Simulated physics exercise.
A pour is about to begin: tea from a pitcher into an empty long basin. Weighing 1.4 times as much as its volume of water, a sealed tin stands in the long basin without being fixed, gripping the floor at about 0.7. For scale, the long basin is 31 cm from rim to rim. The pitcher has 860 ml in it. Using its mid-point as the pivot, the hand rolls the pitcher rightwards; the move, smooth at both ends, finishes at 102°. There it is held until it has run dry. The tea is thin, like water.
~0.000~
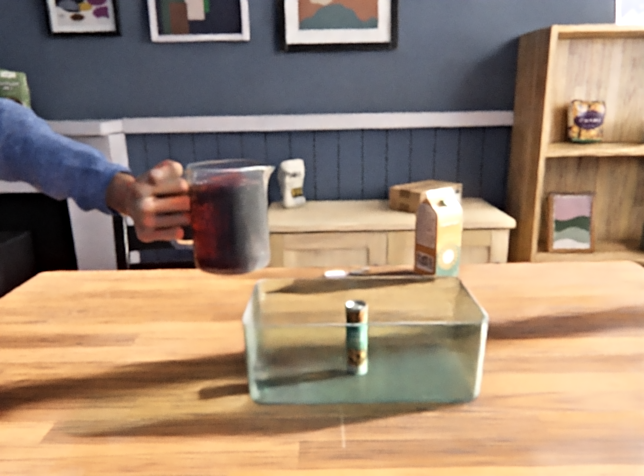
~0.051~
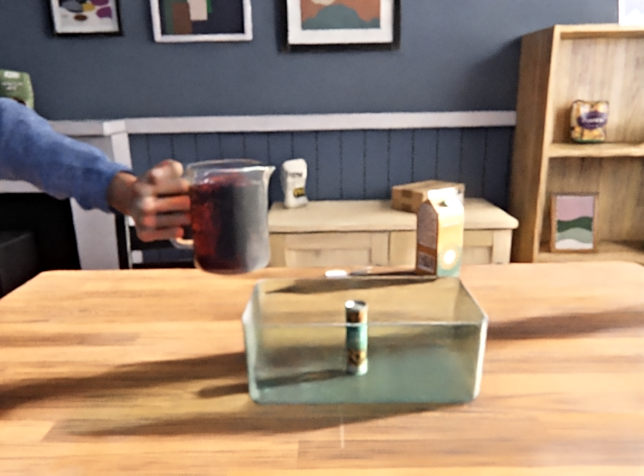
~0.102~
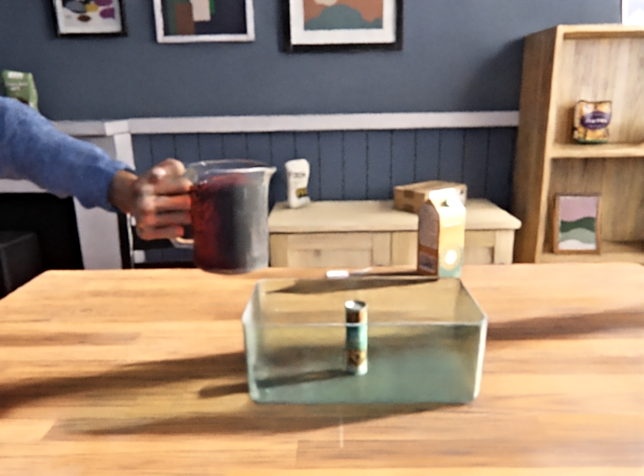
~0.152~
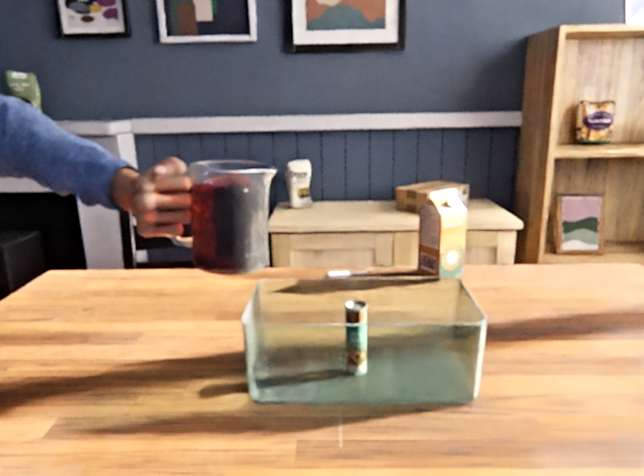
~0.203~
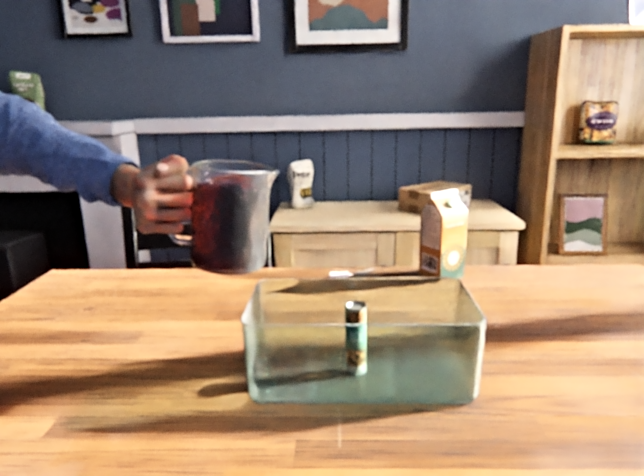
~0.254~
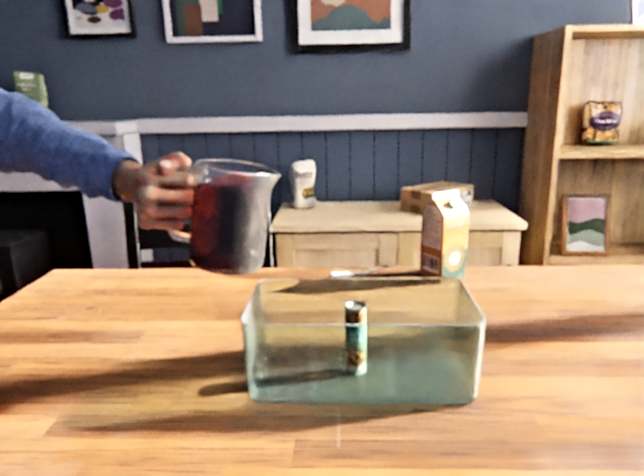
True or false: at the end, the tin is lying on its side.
True.
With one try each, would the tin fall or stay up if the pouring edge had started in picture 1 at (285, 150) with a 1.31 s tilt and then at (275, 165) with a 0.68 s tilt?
Trial 1 - tin tips; trial 2 - tin tips.
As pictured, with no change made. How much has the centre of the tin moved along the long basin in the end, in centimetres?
The middle of the tin ends some 8.0 cm along the basin.
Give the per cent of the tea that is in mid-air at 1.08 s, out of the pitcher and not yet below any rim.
Roughly 18 %.
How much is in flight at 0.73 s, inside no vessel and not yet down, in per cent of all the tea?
9 %.
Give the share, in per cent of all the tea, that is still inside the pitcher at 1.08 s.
About 46 % is still there.
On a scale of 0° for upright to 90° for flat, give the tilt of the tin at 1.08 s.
It leans about 5° from upright.
By 0.73 s the tilt is 58° and 90 per cent is still to pour; the tin stands where it began.
By 1.08 s the tilt is 93° and 45 per cent is still to pour; the tin leans 7°.
By 1.45 s the tilt is 102° and 8 per cent is still to pour; the tin lies on its side.
By 1.85 s the tilt is 102° and 1 per cent is still to pour; the tin lies on its side.
At rest the tin lies on its side.
